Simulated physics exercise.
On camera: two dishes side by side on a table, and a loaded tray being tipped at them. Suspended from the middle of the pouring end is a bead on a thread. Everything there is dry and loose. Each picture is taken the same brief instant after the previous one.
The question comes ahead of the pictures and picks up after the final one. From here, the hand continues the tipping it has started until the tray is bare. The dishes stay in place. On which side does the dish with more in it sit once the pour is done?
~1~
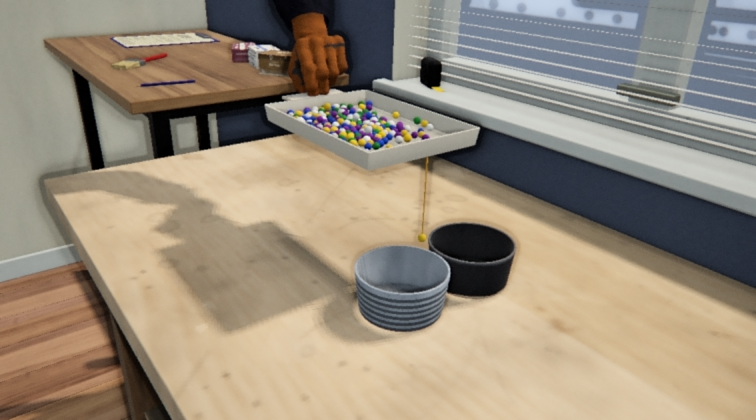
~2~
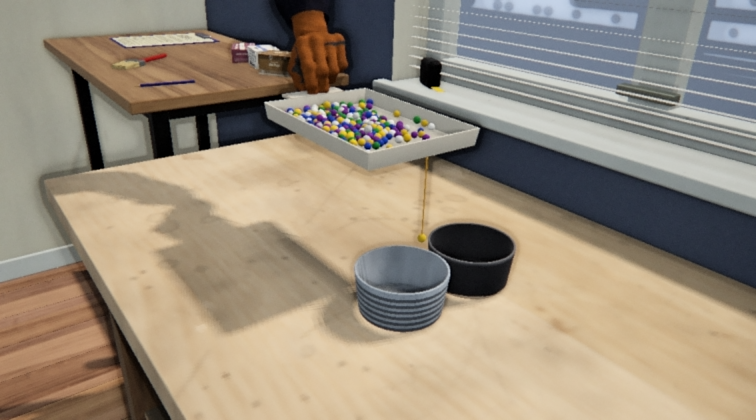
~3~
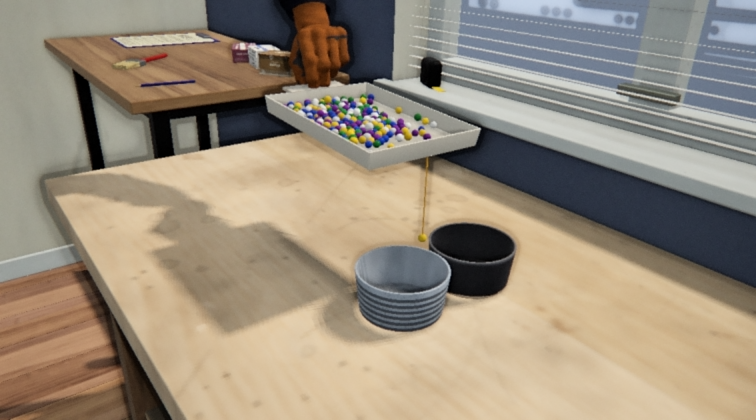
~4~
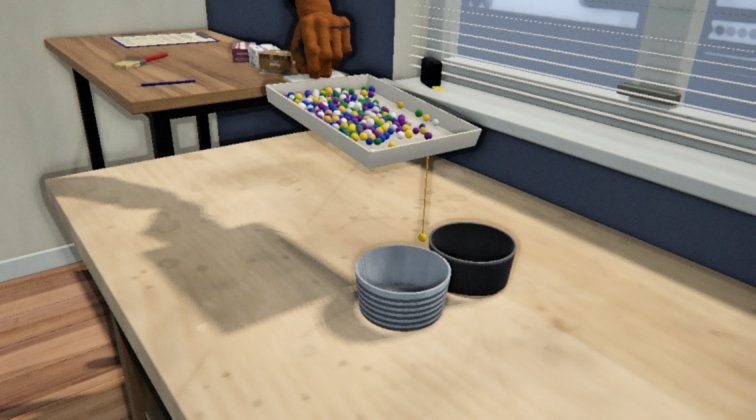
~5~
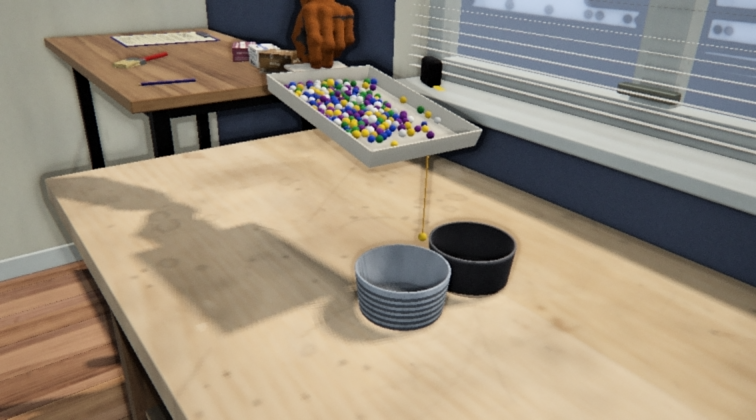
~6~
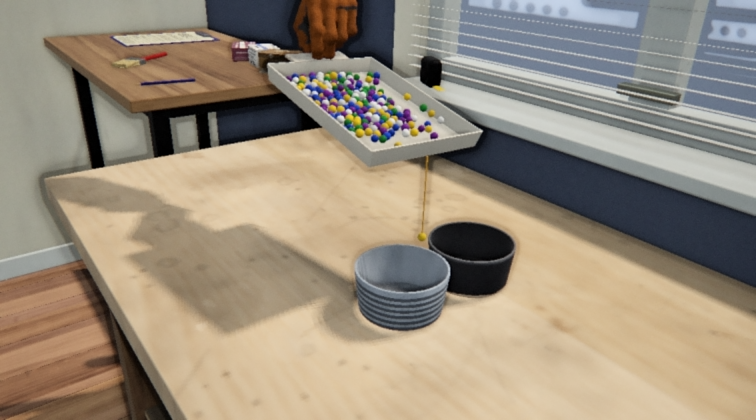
Short answer, the right dish, that's where more goes.
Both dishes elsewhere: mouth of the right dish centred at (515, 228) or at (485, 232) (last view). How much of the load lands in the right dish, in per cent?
10 per cent the first time, 30 per cent the second time.
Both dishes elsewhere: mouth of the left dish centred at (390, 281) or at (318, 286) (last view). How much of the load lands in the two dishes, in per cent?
About 70 % and 0 %.
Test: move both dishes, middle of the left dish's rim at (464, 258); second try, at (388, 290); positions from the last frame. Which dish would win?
In turn: The dish on the left; right.
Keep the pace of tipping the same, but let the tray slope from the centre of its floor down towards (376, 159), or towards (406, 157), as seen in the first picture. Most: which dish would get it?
For the first heading it's the dish at left, and for the second it's the dish at left.
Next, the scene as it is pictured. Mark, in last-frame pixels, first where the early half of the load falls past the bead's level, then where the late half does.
The first part at (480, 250); the rest at (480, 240).
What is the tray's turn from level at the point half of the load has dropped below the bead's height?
95 degrees.
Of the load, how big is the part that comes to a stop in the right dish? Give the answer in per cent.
Around 50 percent.
Shortly afterwards, tray tipped steeply; all but a few on the tray; only a few in the right dish; only a few in the air.
Next, tray tipped right over; near half on the tray; only a few in the left dish; a little in the right dish; a little outside both; near a third in the air.
Some moments later, tray tipped past a quarter turn; a little in the left dish; near half in the right dish; near a third outside both.
In the end, tray tipped past a quarter turn; a little in the left dish; near half in the right dish; near a third outside both.
